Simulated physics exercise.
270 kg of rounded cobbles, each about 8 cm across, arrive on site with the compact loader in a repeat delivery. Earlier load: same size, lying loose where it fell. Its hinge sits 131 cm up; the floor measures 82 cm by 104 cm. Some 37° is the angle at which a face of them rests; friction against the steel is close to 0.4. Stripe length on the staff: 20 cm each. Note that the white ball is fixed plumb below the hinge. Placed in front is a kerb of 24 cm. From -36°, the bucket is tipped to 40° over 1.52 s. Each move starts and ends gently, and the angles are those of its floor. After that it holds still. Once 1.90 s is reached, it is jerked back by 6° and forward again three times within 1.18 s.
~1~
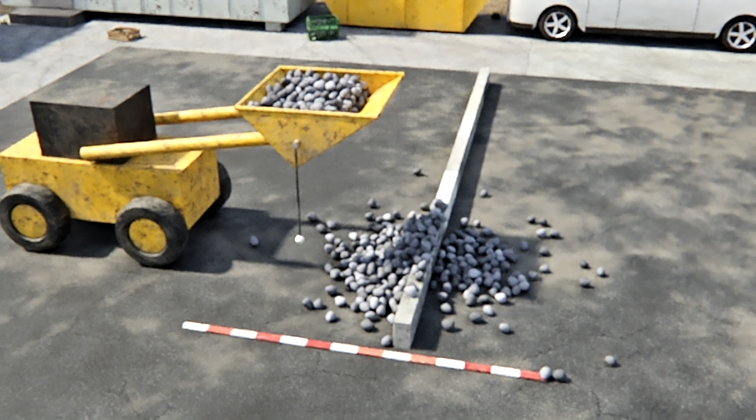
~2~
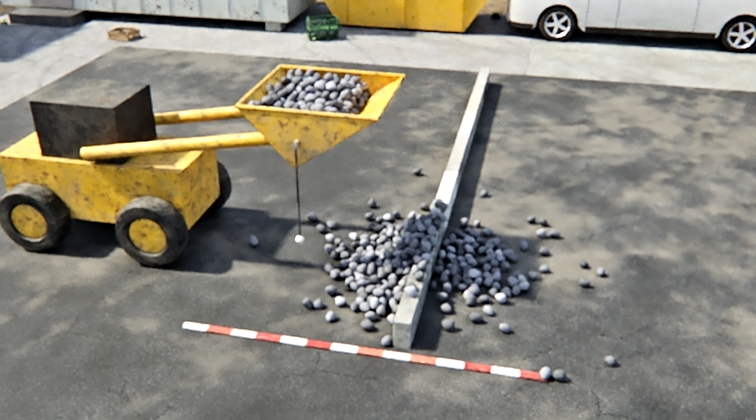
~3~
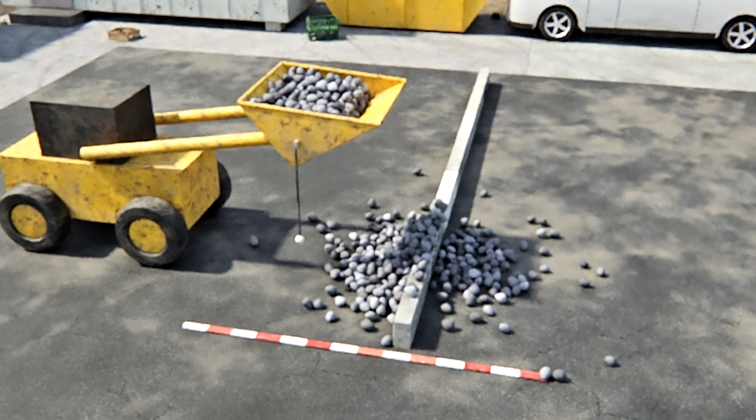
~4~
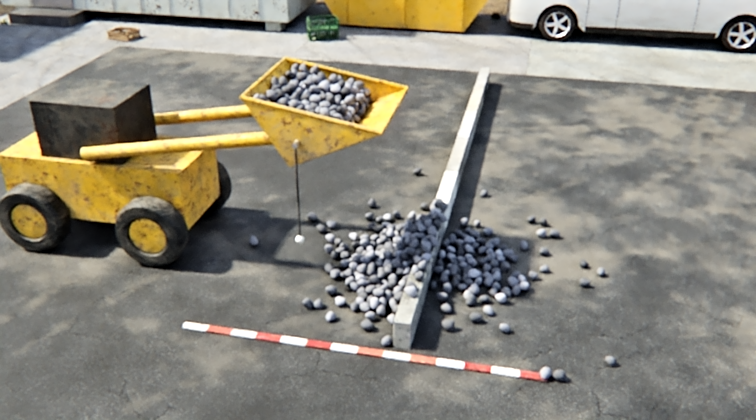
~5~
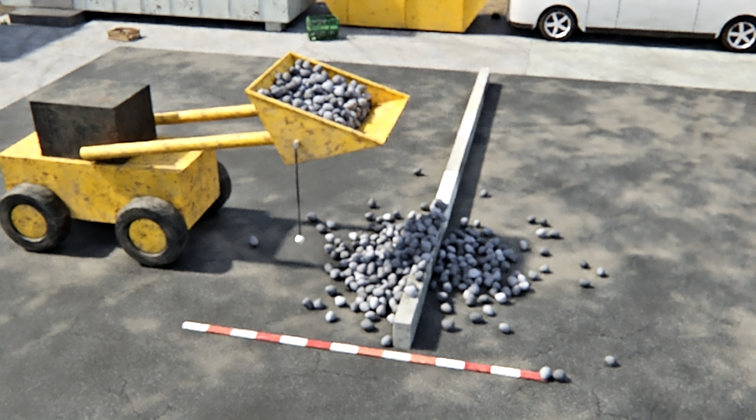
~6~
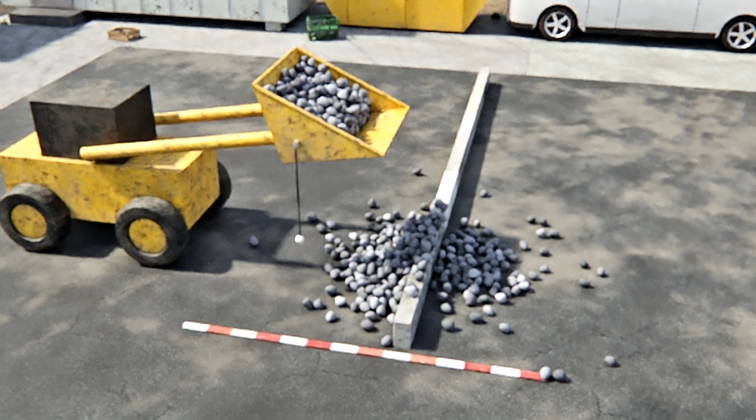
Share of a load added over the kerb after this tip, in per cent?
Some 22 %.
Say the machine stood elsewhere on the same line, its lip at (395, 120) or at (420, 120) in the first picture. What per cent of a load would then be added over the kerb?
The first would add some 45 per cent and the second some 90 per cent.
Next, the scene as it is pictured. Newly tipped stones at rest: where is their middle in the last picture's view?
Roughly at pixel (400, 249).
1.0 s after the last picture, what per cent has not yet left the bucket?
It still holds about 35 per cent.
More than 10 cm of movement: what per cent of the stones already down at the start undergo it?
Roughly 10 % of them.
Then, 0.5 s after the last picture the floor is at 28°; in per cent of one load, 96 in the bucket, 77 on this side of the kerb, 27 over the kerb; the foremost stones are at (573, 298).
Then, 1.0 s after the last picture the floor is at 40°; in per cent of one load, 36 in the bucket, 137 on this side of the kerb, 28 over the kerb; the foremost stones are at (573, 298).
Then, 2.9 s after the last picture the floor is at 40°; in per cent of one load, 0 in the bucket, 151 on this side of the kerb, 49 over the kerb; the foremost stones are at (588, 296).
Then, 5.5 s after the last picture the floor is at 40°; in per cent of one load, 0 in the bucket, 151 on this side of the kerb, 49 over the kerb; the foremost stones are at (588, 296). Net gain over the kerb, 22.
